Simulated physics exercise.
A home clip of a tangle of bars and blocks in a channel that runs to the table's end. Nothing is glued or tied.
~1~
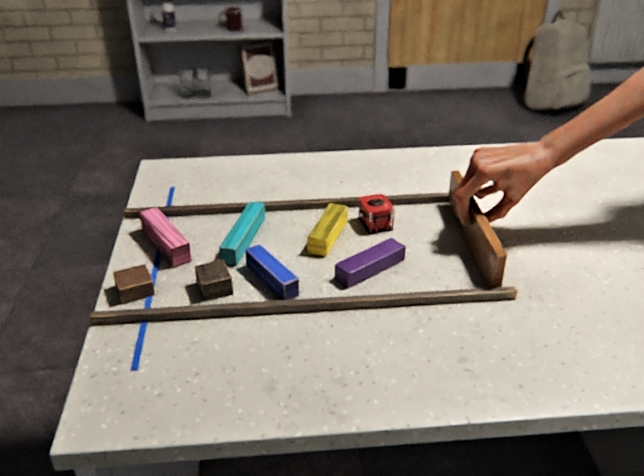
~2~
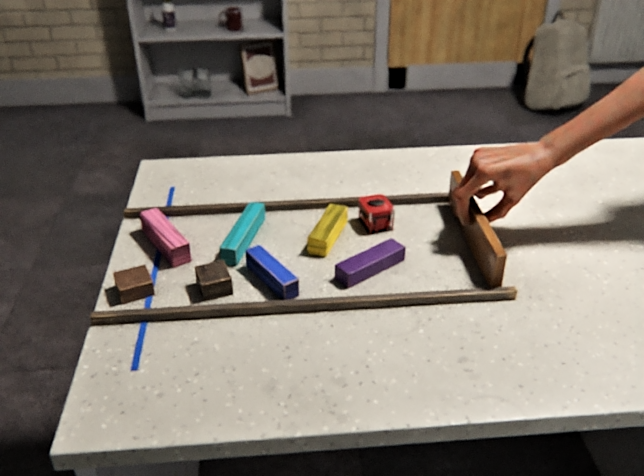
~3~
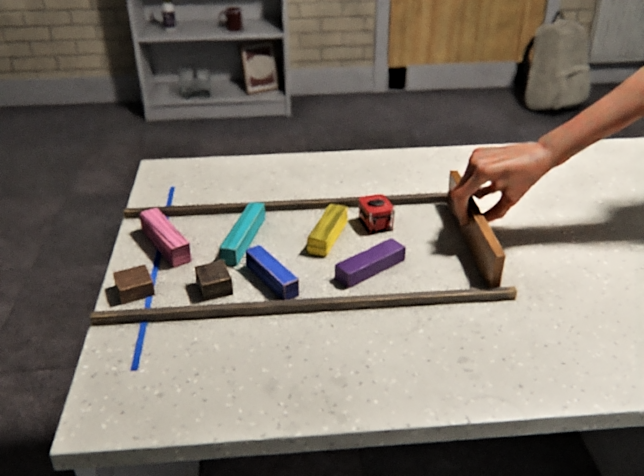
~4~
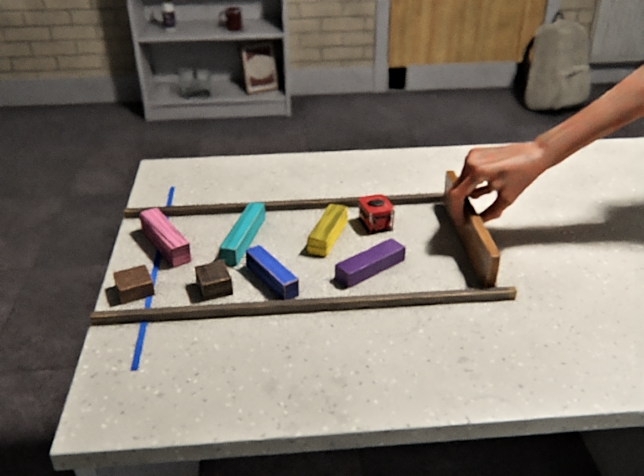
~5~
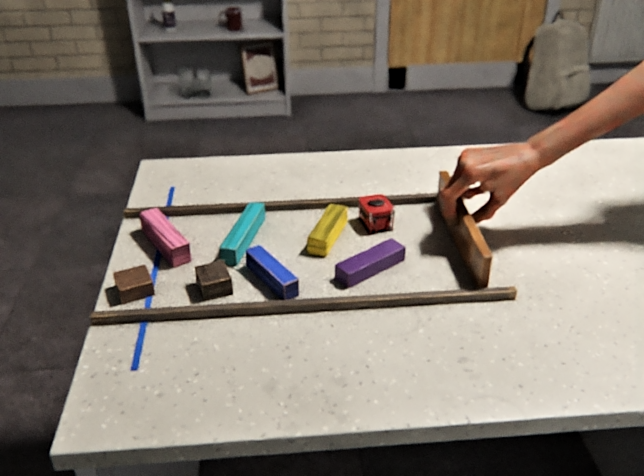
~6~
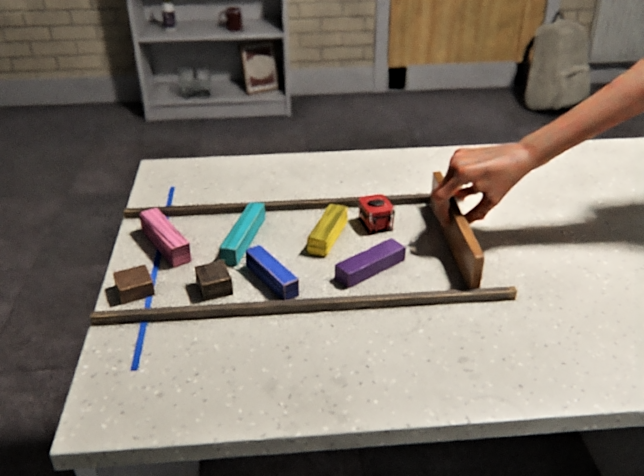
The clip opens on colored sticks and small dark blocks lying between two wooden rails on a pale table, with a hand gripping an upright board at the right. The hand stays nearly still, then slides the board slightly left, while the sticks and blocks remain in place.
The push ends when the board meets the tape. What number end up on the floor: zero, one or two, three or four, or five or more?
The number that fall off is three or four.
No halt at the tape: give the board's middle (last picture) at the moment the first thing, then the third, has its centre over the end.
About (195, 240), then (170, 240).
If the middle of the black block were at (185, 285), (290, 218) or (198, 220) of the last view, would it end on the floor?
The black block drops off; falls; comes down.
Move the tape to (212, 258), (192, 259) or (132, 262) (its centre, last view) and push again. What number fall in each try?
It would be 0, 1 and 6.
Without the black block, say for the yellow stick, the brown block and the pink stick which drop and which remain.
The yellow stick holds on; the brown block tumbles off; the pink stick is lost.
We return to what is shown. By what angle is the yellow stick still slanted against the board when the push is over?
About 10°.
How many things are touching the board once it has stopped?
It touches 2.
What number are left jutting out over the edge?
It comes to 1.
A little later, none off yet; brown block at rest near (134, 284); pink stick at rest near (165, 236); black block at rest near (214, 280).
When it is over, the number that fall off is three or four; down, turquoise stick, black block, pink stick and brown block.
